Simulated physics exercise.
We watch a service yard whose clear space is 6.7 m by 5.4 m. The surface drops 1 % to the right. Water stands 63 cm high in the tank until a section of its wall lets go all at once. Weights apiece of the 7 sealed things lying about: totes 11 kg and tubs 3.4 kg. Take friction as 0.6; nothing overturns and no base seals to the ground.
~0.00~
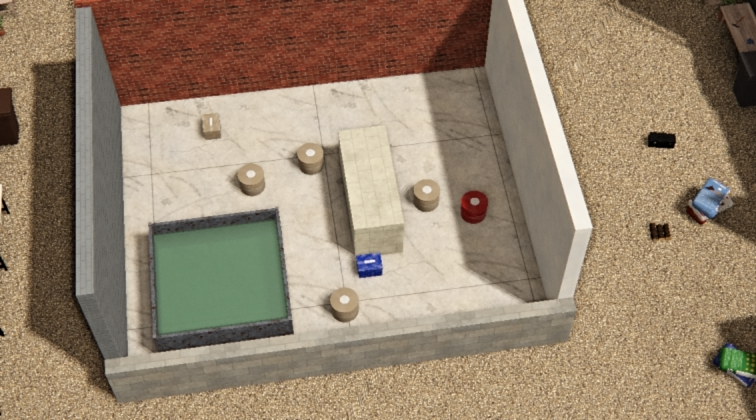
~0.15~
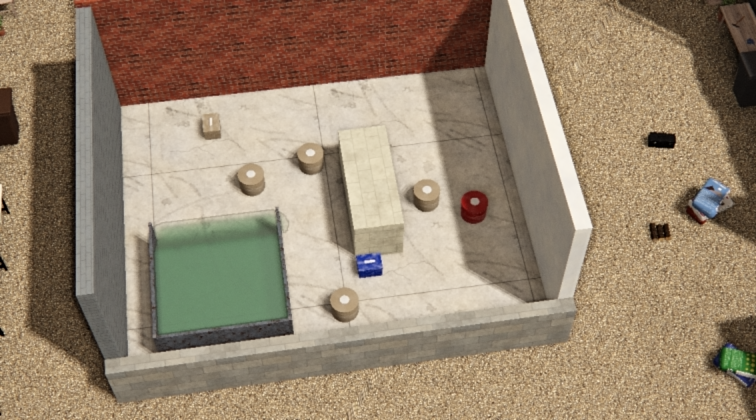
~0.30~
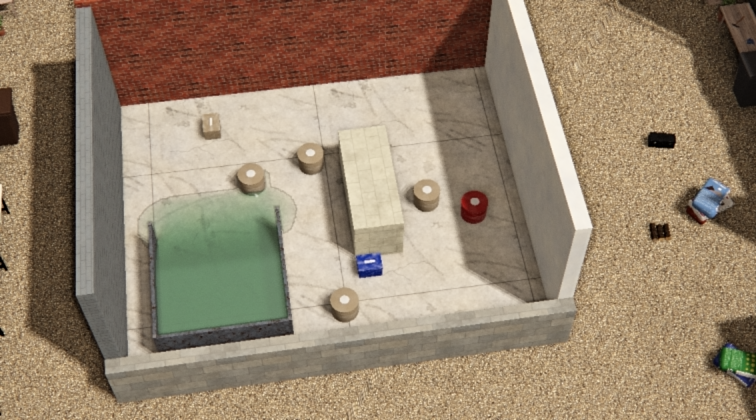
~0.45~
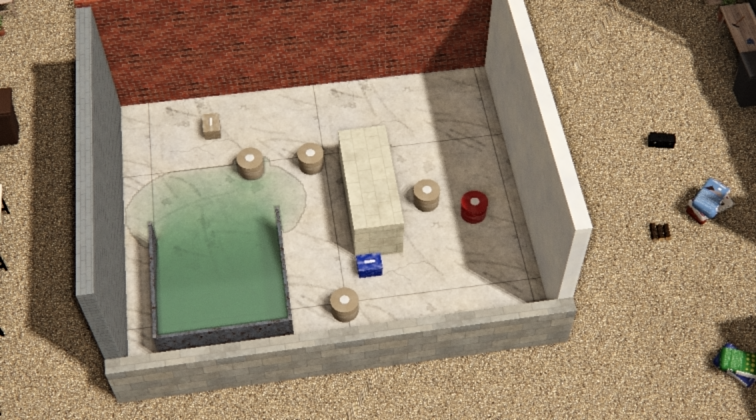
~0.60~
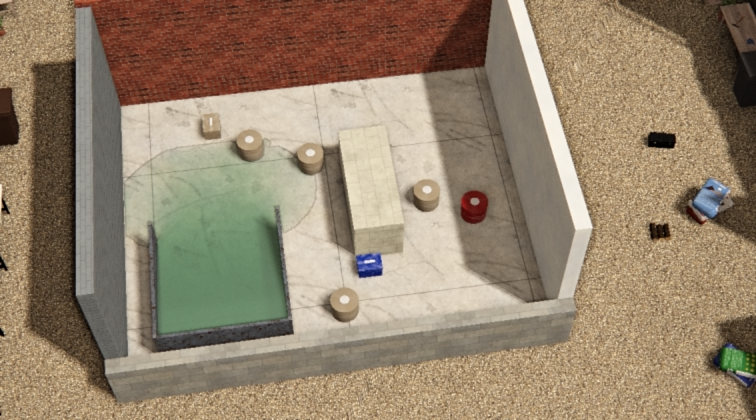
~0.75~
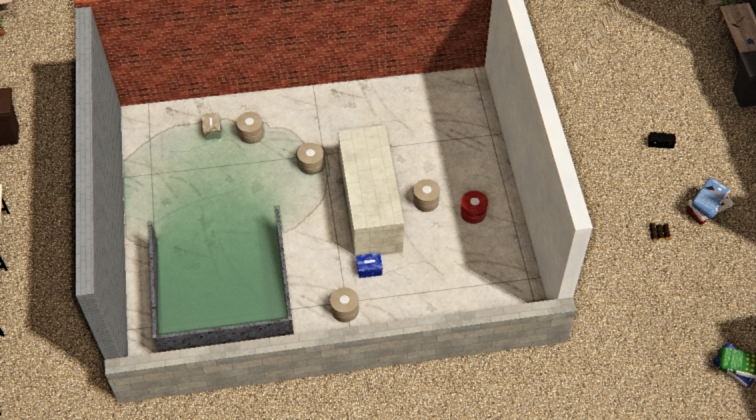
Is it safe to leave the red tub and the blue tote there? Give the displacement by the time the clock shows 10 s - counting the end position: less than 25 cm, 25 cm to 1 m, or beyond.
Red tub gets carried off, blue tote slides a little.
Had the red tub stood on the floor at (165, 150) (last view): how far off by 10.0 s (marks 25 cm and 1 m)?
It gets carried off.
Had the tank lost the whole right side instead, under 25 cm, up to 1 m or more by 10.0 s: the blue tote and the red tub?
Then the blue tote ends far away, the red tub gets carried off.
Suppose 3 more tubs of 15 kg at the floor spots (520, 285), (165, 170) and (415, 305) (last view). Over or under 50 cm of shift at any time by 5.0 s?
In turn: Less, more, short of it.
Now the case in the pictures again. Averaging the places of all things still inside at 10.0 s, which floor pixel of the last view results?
Near (405, 246).
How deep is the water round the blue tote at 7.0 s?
Roughly 2 cm.
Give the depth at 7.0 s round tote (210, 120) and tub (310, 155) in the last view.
Roughly 16 and 8 cm.
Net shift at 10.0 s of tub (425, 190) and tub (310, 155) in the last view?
In that order: 80 cm, 300 cm.
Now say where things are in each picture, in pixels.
The red tub at (475, 202), on the bottom; the blue tote at (369, 262), on the bottom; water covers 3.9 m2; 0 of 7 have shifted, in the first frame.
The red tub at (475, 202) rests on the ground; the blue tote at (369, 262), on the bottom; water covers 5.1 m2; 0 of 7 have shifted, in the second frame.
The red tub at (475, 202) rests on the ground; the blue tote at (369, 262), on the bottom; 6.3 m2 under water; 0 of 7 have shifted, in the third frame.
The red tub at (475, 202) rests on the ground; the blue tote at (369, 262), on the bottom; water covers 7.9 m2; 1 of 7 have shifted, in the fourth frame.
The red tub at (475, 202), on the bottom; the blue tote at (369, 262), on the bottom; 9.6 m2 under water; 1 of 7 have shifted, in the fifth frame.
The red tub at (475, 202), on the bottom; the blue tote at (369, 262), on the bottom; 11.2 m2 under water; 1 of 7 have shifted, in the sixth frame.
After 2.0 s the red tub is near (475, 202), 0.0 m from its start, aground; the blue tote is near (369, 262), 0.0 m from its start, aground; 2 afloat.
After 4.5 s the red tub is near (474, 202), 0.0 m from its start, aground; the blue tote is near (369, 262), 0.0 m from its start, aground; 3 afloat.
After 7.0 s the red tub is near (417, 269), 1.6 m from its start, afloat; the blue tote is near (369, 262), 0.0 m from its start, aground; 6 afloat.
After 10.0 s the red tub is near (366, 265), 2.2 m from its start, afloat; the blue tote is near (399, 255), 0.5 m from its start, afloat; 6 afloat.
